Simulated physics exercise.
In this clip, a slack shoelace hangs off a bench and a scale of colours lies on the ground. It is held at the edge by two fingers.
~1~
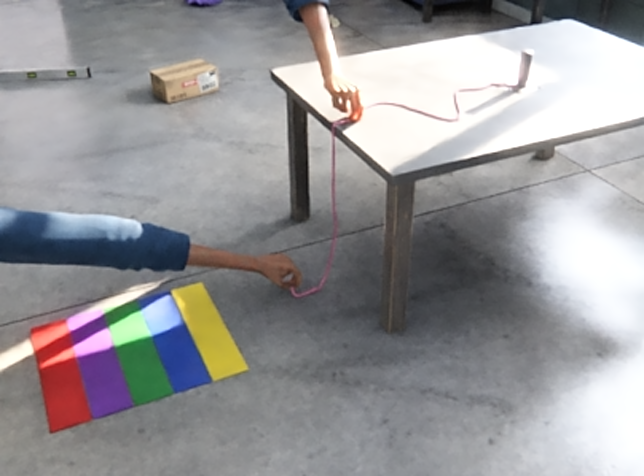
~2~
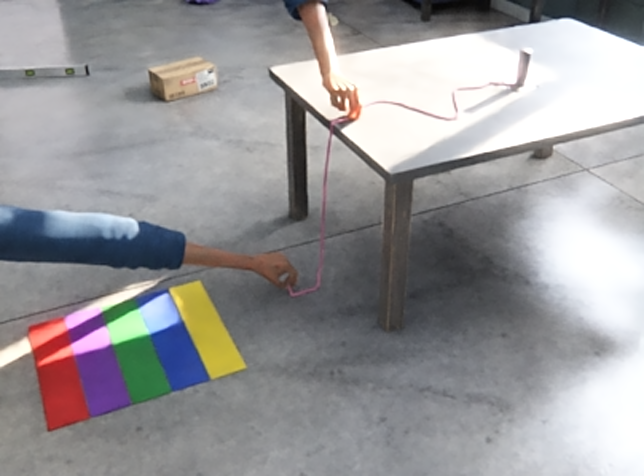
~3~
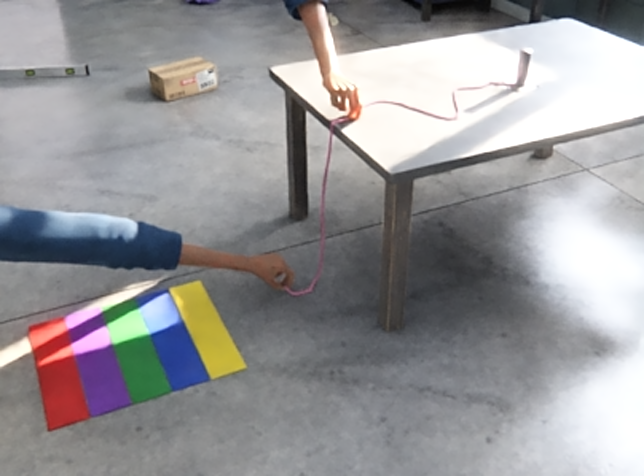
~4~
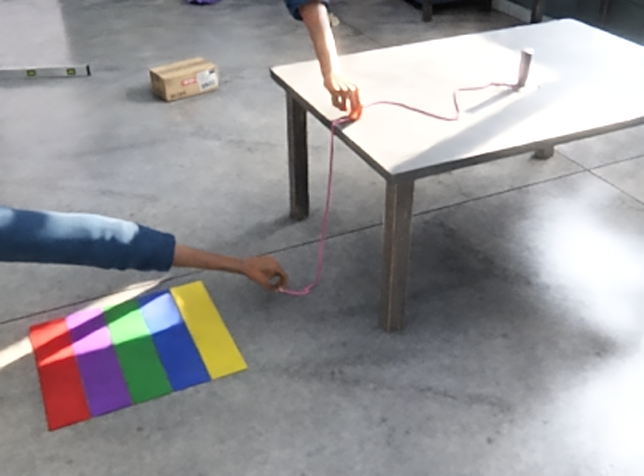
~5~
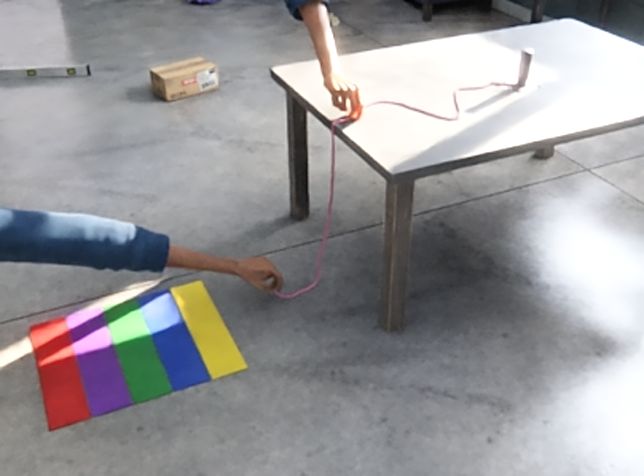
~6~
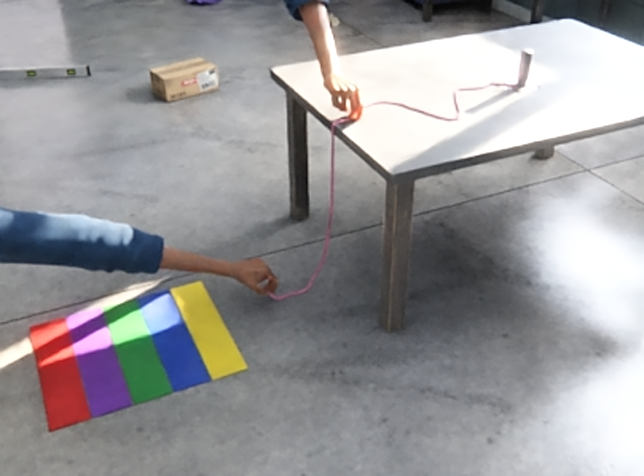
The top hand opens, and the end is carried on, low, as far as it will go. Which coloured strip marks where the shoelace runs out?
Red.
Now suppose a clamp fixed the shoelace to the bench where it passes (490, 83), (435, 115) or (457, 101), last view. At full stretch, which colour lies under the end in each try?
Lab note - strips reached: Red; green; purple.
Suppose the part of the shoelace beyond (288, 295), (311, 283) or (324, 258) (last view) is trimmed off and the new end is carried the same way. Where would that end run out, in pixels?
In that order: (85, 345), (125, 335) and (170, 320).
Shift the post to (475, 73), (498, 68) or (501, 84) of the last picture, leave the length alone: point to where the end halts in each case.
Somewhere near (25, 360), (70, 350) and (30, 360), in that order.
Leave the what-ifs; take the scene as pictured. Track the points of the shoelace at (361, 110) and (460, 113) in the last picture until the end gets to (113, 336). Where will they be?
First mark (319, 180), second mark (408, 111).
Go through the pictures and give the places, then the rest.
In the first frame, end (293, 287); yellow (222, 357); blue (186, 369); green (148, 380); purple (108, 393); red (67, 405).
In the second frame, end (288, 286); shoelace through (485, 85) (458, 108) (400, 104) (343, 120) (325, 193) (321, 266).
In the third frame, end (285, 287).
In the fourth frame, end (279, 289); shoelace through (487, 86) (459, 109) (402, 104) (344, 120) (329, 193) (320, 267).
In the fifth frame, end (274, 290).
In the sixth frame, end (269, 292); shoelace through (487, 86) (459, 109) (402, 105) (344, 121) (332, 193) (320, 266).
Early on, end near (113, 336); over green.
Midway, end near (74, 347); over purple.
At the end of the slack, end near (50, 354); over red. The end stops over the red strip.
